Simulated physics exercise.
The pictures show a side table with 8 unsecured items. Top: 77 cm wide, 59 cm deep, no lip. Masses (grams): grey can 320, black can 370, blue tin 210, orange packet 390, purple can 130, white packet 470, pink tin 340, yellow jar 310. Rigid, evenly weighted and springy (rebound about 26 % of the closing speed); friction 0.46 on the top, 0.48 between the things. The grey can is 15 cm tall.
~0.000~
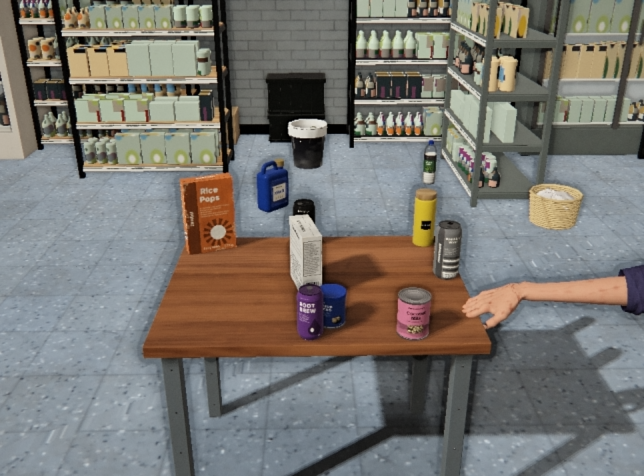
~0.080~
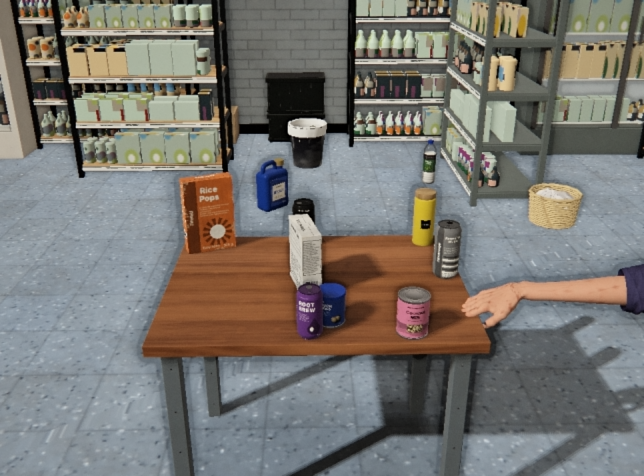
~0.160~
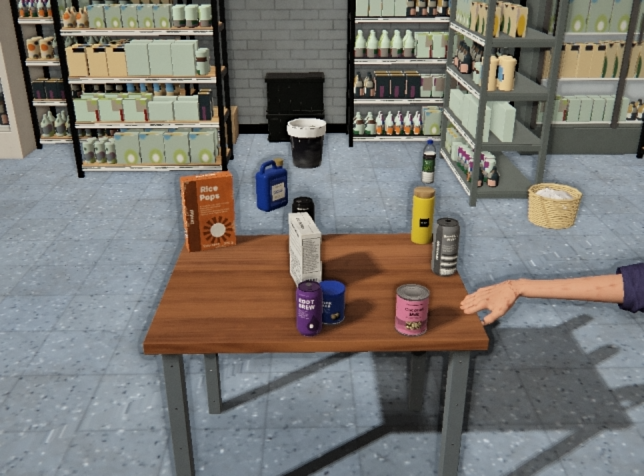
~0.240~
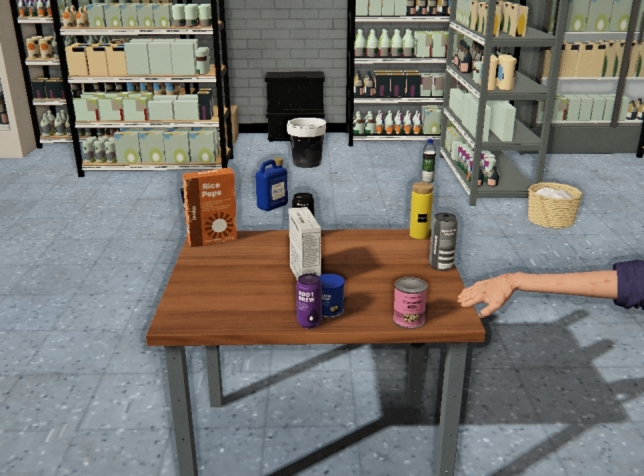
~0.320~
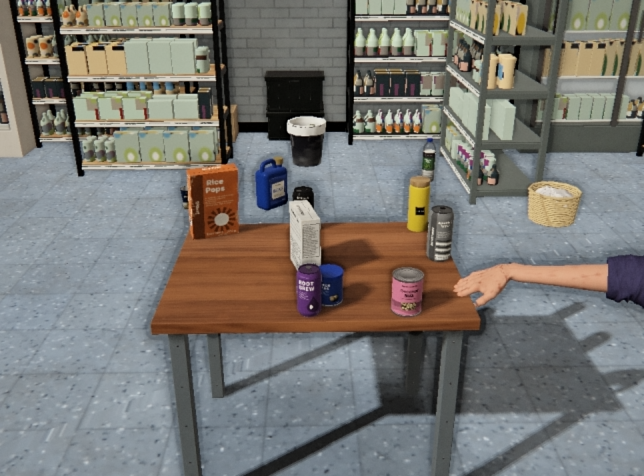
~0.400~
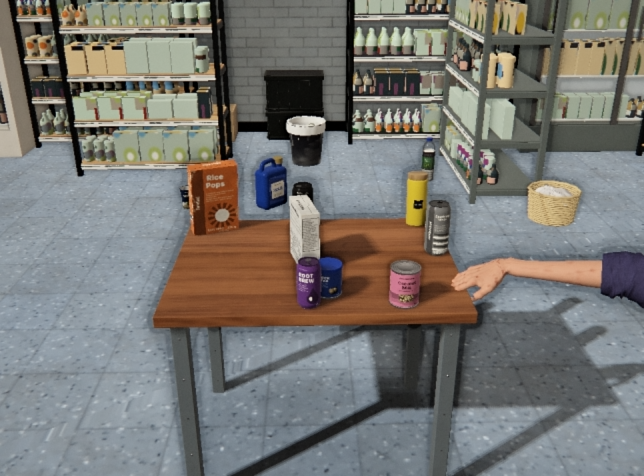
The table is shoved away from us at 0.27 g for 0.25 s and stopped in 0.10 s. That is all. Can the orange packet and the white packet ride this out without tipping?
The orange packet falls over, the white packet is still upright.
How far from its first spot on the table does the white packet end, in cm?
Some 2 cm.
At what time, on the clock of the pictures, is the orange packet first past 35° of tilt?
Near 0.7 s.
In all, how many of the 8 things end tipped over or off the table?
2 of them.
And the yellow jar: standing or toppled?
The yellow jar falls over.
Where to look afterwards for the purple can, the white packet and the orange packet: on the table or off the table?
The purple can is still on the table; the white packet is still on the table; the orange packet ends off the table.
After 0.70 s, table 12 cm from its start; yellow jar now off the table; orange packet leaning 46° near (206, 194); white packet slid 2 cm near (304, 233).
After 0.90 s, table 12 cm from its start; orange packet now off the table; white packet slid 2 cm near (304, 233); blue tin slid 2 cm.
After 1.00 s, table 12 cm from its start; white packet slid 2 cm near (304, 233); blue tin slid 2 cm; pink tin slid 2 cm.
By the end (1.3 s), off the table and tipped over, orange packet and yellow jar; the other 6 in place, give or take 5 cm. Seen from the same camera at the end, white packet near (304, 233).
